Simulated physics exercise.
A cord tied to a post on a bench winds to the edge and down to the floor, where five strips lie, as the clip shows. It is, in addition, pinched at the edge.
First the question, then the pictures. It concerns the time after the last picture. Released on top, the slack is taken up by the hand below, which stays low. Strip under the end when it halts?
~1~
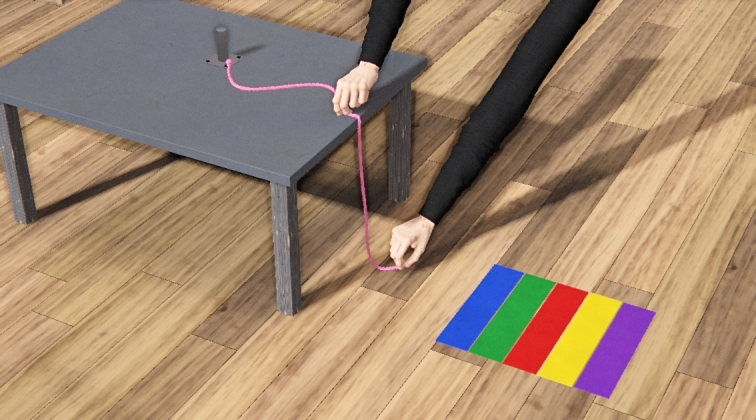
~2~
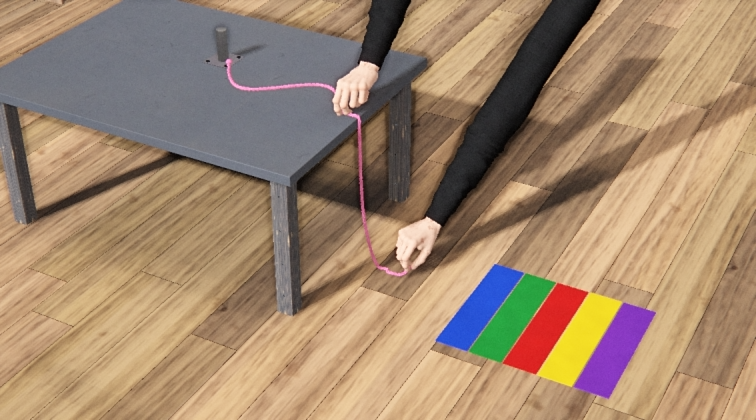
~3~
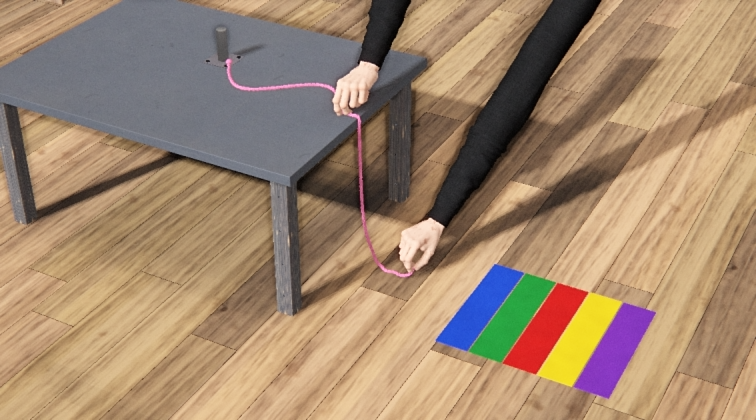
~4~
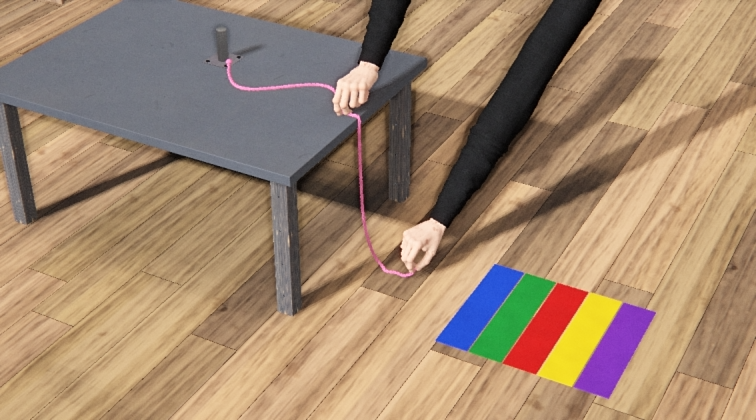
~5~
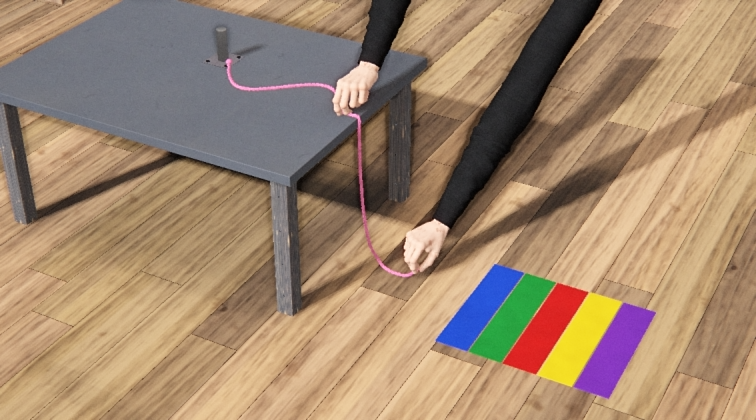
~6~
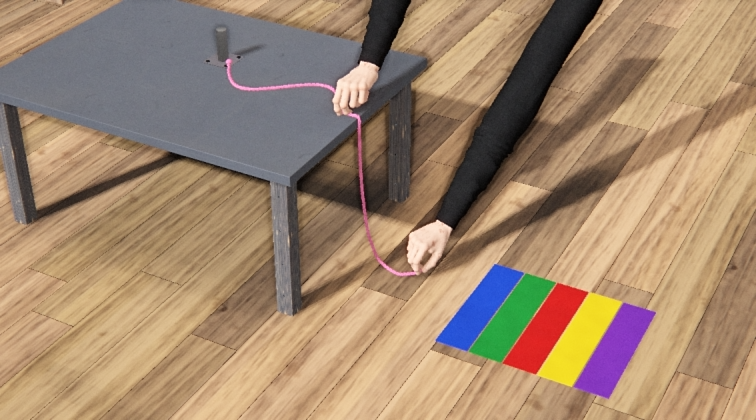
Red strip.
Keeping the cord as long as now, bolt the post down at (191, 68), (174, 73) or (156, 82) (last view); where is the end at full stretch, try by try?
Estimated pixels per try: (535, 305); (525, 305); (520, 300).
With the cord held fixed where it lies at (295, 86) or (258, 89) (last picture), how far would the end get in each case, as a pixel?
Roughly (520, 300) and (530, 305).
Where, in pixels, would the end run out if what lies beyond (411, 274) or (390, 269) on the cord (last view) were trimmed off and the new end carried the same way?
In order, about (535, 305) and about (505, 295).
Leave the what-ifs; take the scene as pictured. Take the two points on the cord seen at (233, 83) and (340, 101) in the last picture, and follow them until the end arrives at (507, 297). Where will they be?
The first ends at (262, 77) and the second at (366, 121).
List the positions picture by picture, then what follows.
End (404, 265); blue (462, 331); green (495, 342); red (529, 353); yellow (564, 364); purple (600, 376), in the first picture.
End (410, 267); cord through (230, 76) (275, 88) (336, 93) (359, 130) (362, 189) (371, 249), in the second picture.
End (413, 268), in the third picture.
End (415, 269); cord through (230, 76) (275, 88) (336, 93) (359, 130) (361, 189) (372, 250), in the fourth picture.
End (418, 270), in the fifth picture.
End (421, 271); cord through (230, 76) (275, 88) (336, 93) (359, 130) (362, 189) (374, 250), in the sixth picture.
Early on, end near (507, 297); over green.
Midway, end near (537, 307); over red.
At the end of the slack, end near (556, 313); over red. The end stops over the red strip.
